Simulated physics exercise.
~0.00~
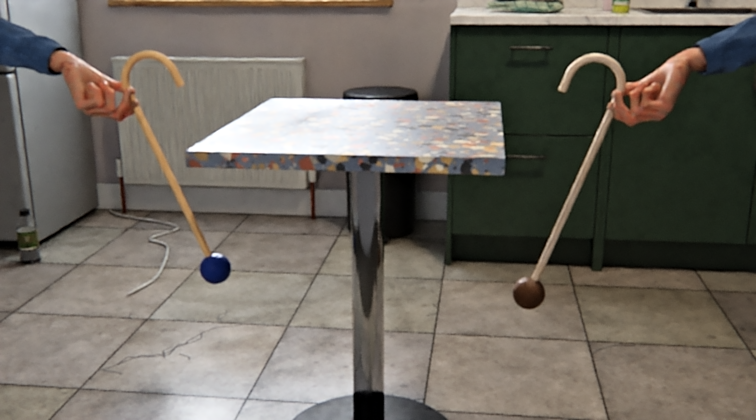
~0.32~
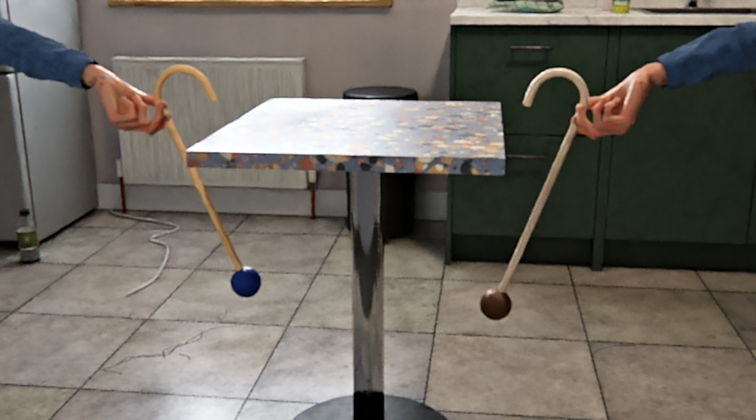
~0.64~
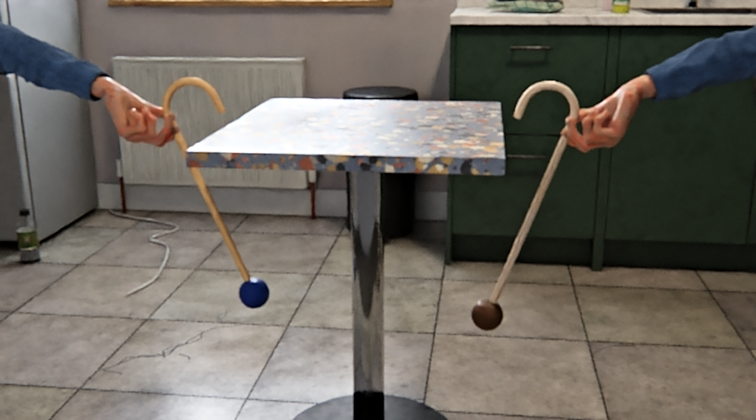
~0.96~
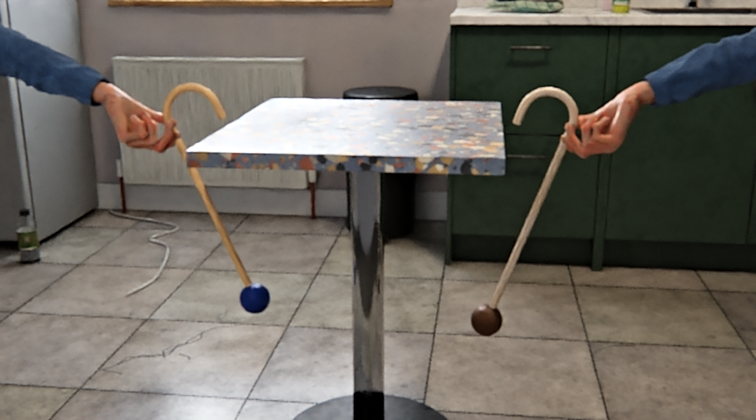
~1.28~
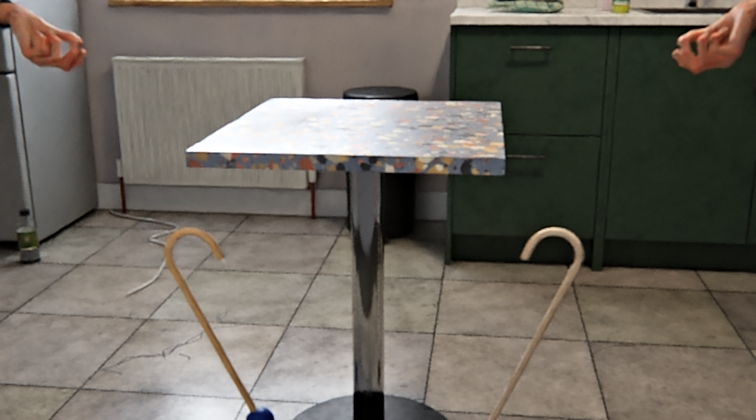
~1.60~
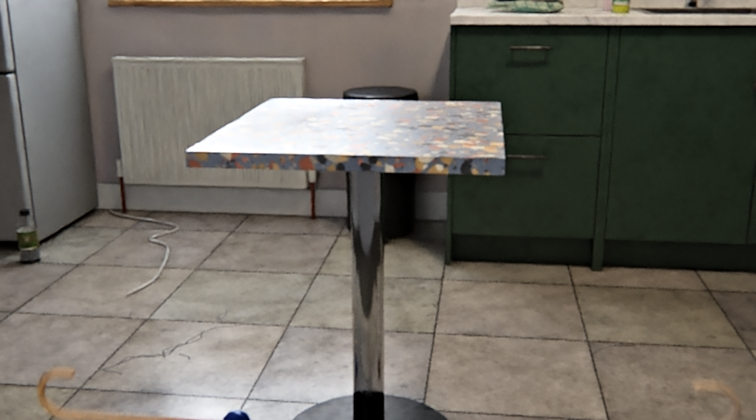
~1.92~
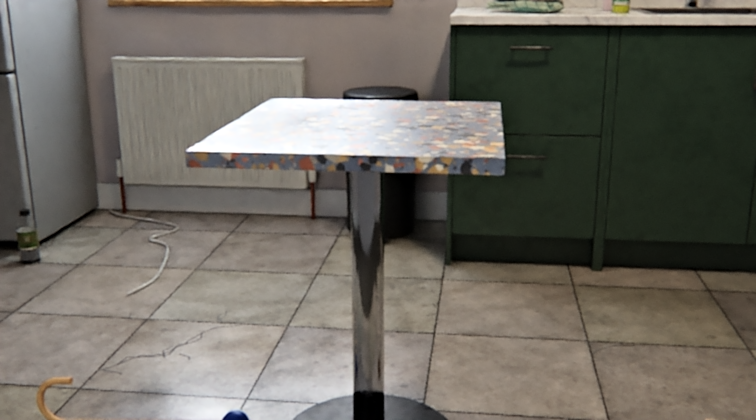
In this clip, two hands bring a blue-ended stick and a brown-ended stick, both with hooked handles, inward to opposite edges of a speckled table, lower them slightly and let go. Both drop and tip outward to the floor, leaving the blue-ended one partly visible and the other out of view.
